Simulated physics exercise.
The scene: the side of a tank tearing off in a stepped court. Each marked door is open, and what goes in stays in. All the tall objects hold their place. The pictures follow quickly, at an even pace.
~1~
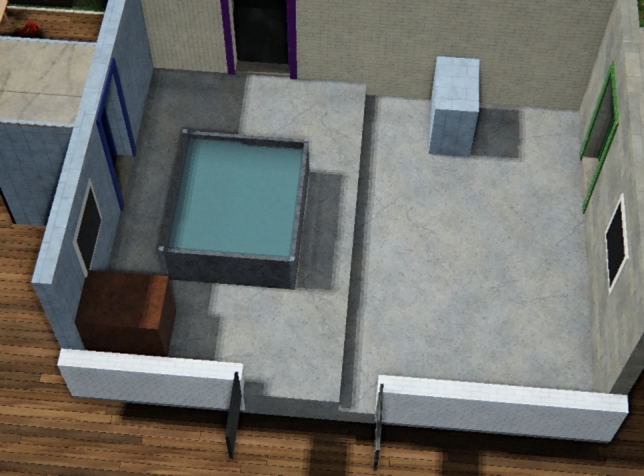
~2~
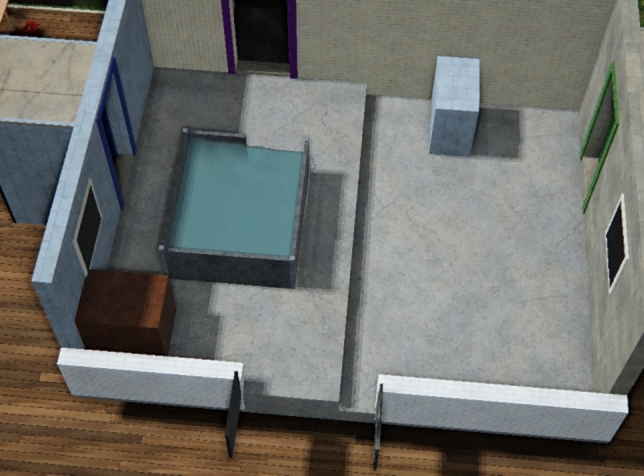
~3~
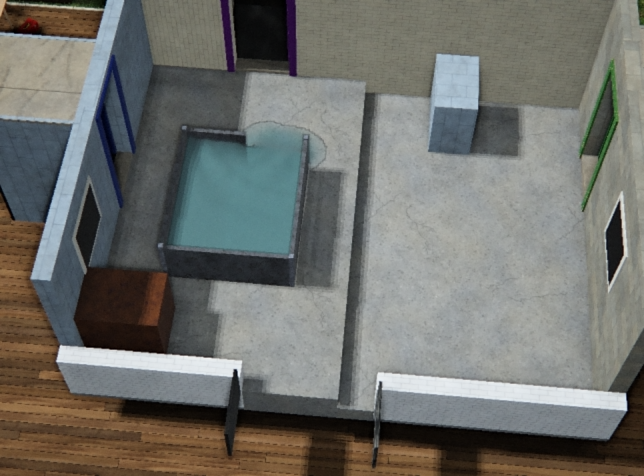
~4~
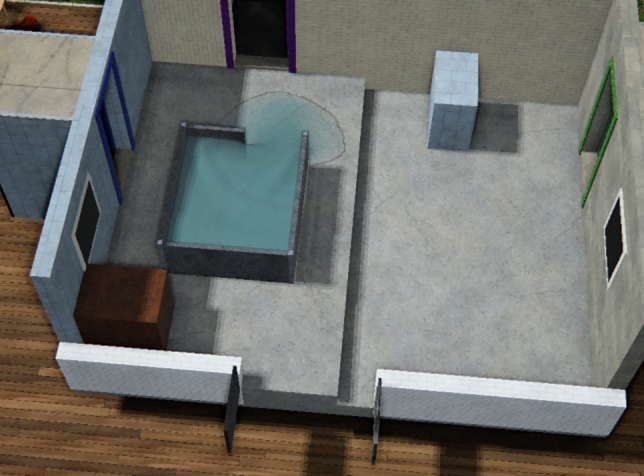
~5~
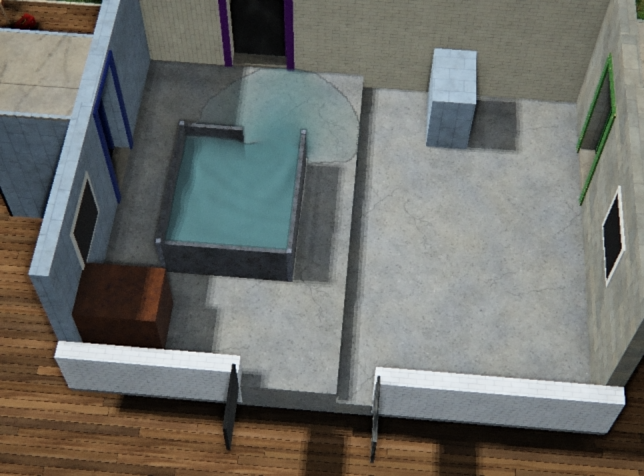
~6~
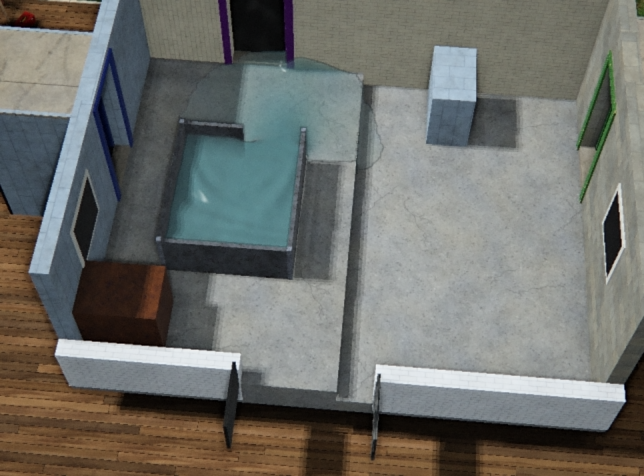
Water pours from a gap in the open tank's far side and spreads across the floor.
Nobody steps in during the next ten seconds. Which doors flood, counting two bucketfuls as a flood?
The green door stays under that; the purple door takes more than that; the blue door stays under that.
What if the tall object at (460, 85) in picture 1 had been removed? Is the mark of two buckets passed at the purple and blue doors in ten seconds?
Purple is over; blue lets less in.
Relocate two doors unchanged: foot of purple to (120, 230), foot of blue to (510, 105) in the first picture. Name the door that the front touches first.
It is the one in blue.
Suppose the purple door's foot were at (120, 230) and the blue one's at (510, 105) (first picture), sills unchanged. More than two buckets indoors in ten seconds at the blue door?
In short: Blue holds.
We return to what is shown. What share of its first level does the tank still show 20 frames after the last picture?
Close to 42 %.
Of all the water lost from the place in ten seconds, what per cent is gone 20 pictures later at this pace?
About 55 per cent.
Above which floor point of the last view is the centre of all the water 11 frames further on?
Around (273, 169).
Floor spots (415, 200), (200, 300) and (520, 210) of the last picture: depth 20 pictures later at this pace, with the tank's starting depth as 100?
Roughly 4, 0 and 0 per cent, in turn.
A moment on, water covers 20 % of the floor; the green door not reached, the purple door far over two buckets in, the blue door not reached.
Next, water covers 25 % of the floor; the green door not reached, the purple door far over two buckets in, the blue door not reached.
Then, water covers 50 % of the floor; the green door wet at the sill, nothing in, the purple door far over two buckets in, the blue door wet at the sill, nothing in.
Later, water covers 70 % of the floor; the green door wet at the sill, nothing in, the purple door far over two buckets in, the blue door wet at the sill, nothing in.
In the end, water covers 80 % of the floor; the green door wet at the sill, nothing in, the purple door far over two buckets in, the blue door wet at the sill, nothing in.
